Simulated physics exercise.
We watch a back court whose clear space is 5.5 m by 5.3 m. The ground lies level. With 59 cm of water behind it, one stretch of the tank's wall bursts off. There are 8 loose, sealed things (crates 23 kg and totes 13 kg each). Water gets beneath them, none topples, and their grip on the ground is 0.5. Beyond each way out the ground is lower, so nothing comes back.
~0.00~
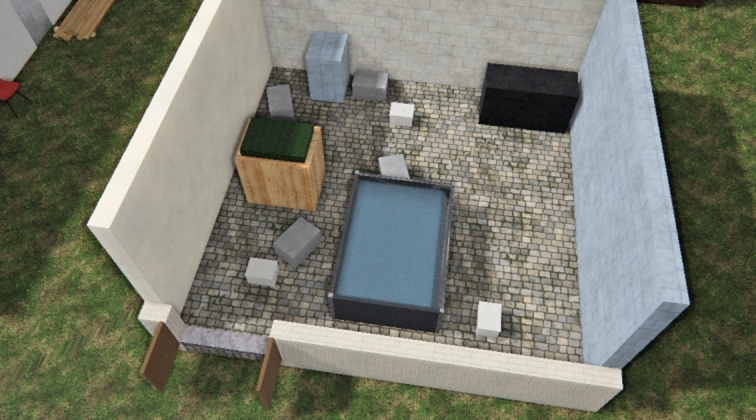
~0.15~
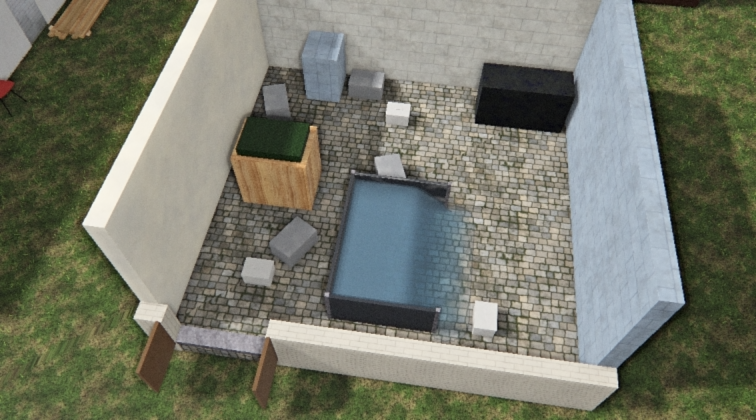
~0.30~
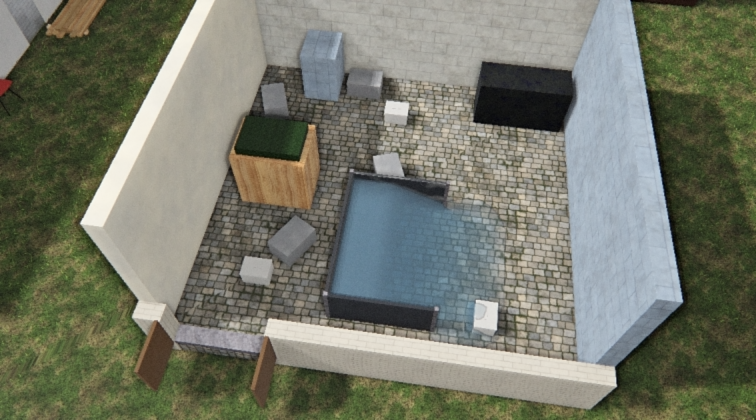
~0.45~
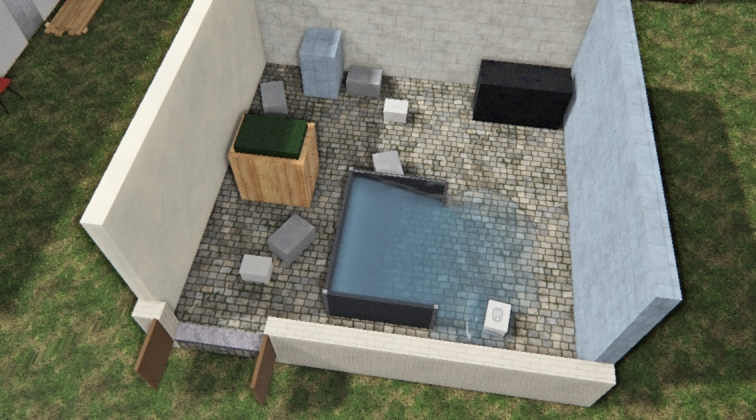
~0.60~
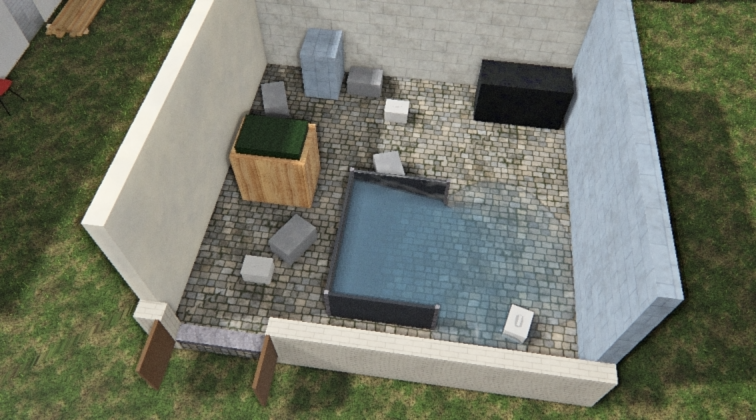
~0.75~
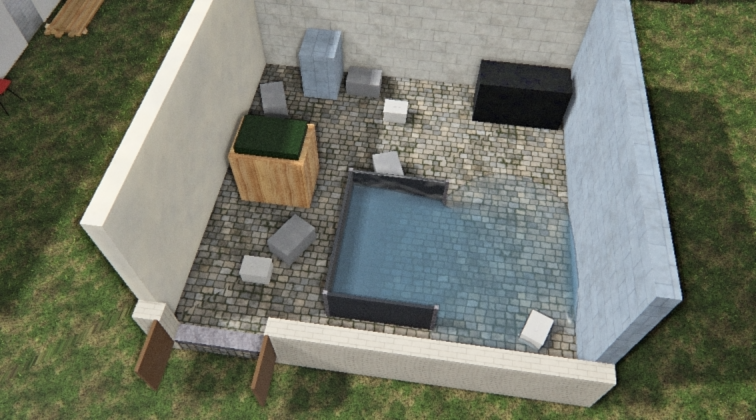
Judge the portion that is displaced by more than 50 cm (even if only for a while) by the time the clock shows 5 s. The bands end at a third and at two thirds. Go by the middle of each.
That comes to not even a third.
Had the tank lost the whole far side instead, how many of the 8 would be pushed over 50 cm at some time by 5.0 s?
In that case 4 of them.
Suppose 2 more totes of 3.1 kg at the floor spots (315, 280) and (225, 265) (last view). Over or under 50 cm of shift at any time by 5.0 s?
In that order: Short of it, short of it.
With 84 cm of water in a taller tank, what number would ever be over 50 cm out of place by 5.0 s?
In that case 2 of them.
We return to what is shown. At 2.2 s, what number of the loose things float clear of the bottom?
I count 1.
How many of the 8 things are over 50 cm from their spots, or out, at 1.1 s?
By then 1.
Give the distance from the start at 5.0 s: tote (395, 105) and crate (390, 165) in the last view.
In turn: 40 cm, 0 cm.
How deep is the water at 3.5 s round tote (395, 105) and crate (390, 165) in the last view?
About 4 and 1 cm.
After 1.1 s 1 of 8 are over 50 cm from their spots; 1 afloat.
After 2.2 s 1 of 8 are over 50 cm from their spots; 1 afloat.
After 3.5 s 1 of 8 are over 50 cm from their spots; 1 afloat.
After 5.0 s 1 of 8 are over 50 cm from their spots, and 1 have been at some point; 0 afloat.
